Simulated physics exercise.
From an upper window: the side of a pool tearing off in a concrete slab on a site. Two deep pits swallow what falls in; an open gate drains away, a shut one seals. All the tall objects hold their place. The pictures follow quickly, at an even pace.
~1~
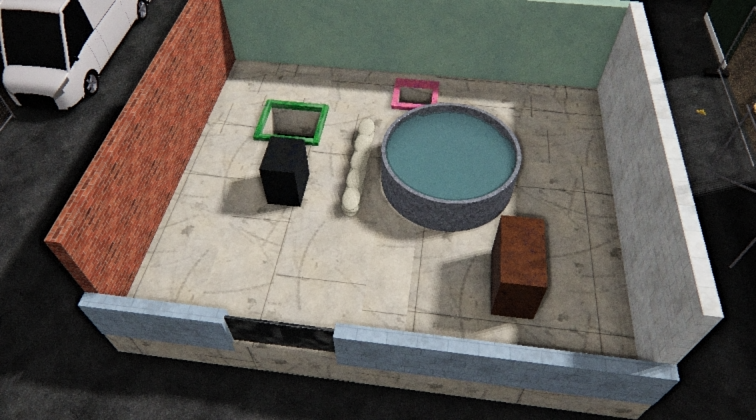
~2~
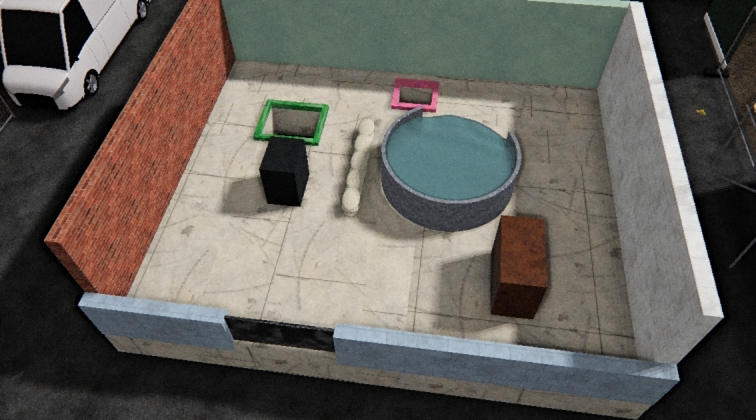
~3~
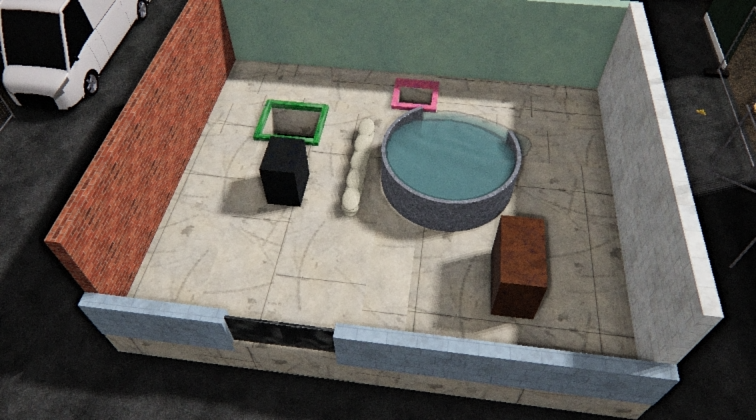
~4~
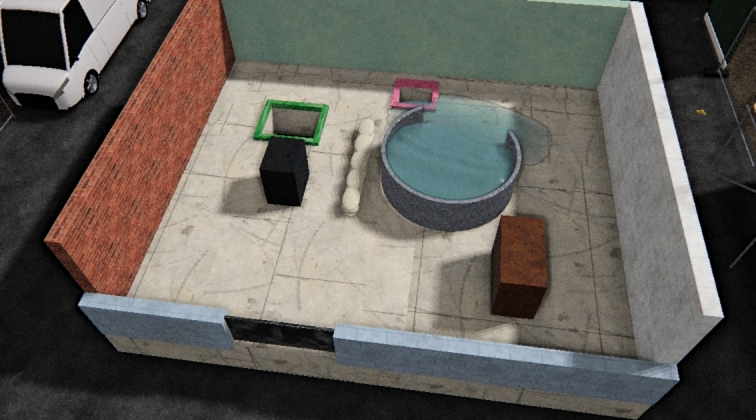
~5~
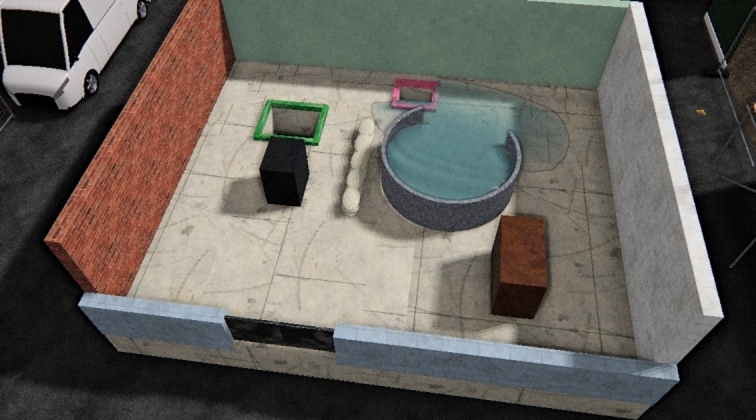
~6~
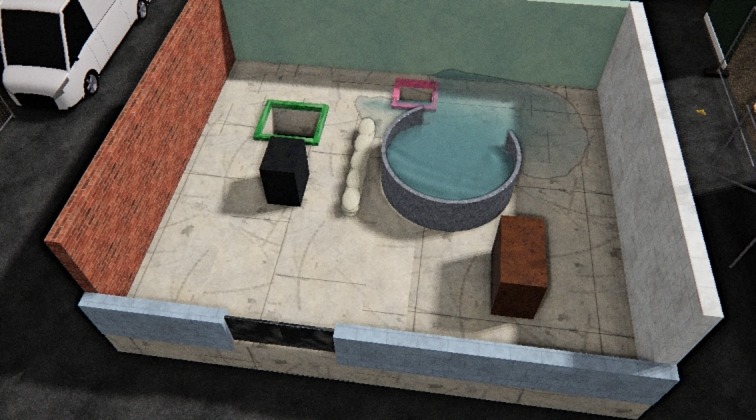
To begin with, a round grey tank of still water stands on a walled concrete slab, near two framed pits and some tall blocks. Its far side opens into a gap, and water pours out behind it, spreading right toward the pale wall and left around the pink-framed pit.
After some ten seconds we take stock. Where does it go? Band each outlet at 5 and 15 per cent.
In the end: The gate takes under 5 %; the green pit takes under 5 %; the pink pit takes between 5 and 15 %.
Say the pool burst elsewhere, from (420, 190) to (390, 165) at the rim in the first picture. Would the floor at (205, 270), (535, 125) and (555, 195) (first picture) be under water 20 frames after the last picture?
In turn: Awash, not flooded, not flooded.
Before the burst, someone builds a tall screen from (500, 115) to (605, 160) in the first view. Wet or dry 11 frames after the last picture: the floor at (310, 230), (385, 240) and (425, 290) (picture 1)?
In that order: No water, clear, not flooded.
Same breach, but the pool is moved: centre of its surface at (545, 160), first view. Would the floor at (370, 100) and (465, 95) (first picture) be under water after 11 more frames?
In that order: Dry, covered.
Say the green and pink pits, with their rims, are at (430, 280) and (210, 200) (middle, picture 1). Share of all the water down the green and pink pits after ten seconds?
Roughly, in per cent: Green 0, pink 2.
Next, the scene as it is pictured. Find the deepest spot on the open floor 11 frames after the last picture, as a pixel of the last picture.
I would point to (590, 89).
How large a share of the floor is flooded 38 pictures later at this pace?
Close to 75 %.
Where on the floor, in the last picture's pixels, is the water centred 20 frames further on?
I would point to (478, 134).
A moment on, water covers 20 % of the floor; the gate 0 %, the green pit 0 %, the pink pit 3 %.
Next, water covers 25 % of the floor; the gate 0 %, the green pit 0 %, the pink pit 6 %.
Then, water covers 40 % of the floor; the gate 0 %, the green pit 0 %, the pink pit 10 %.
Later, water covers 75 % of the floor; the gate 0 %, the green pit 0 %, the pink pit 12 %.
In the end, water covers 95 % of the floor; the gate 0 %, the green pit 0 %, the pink pit 12 %.
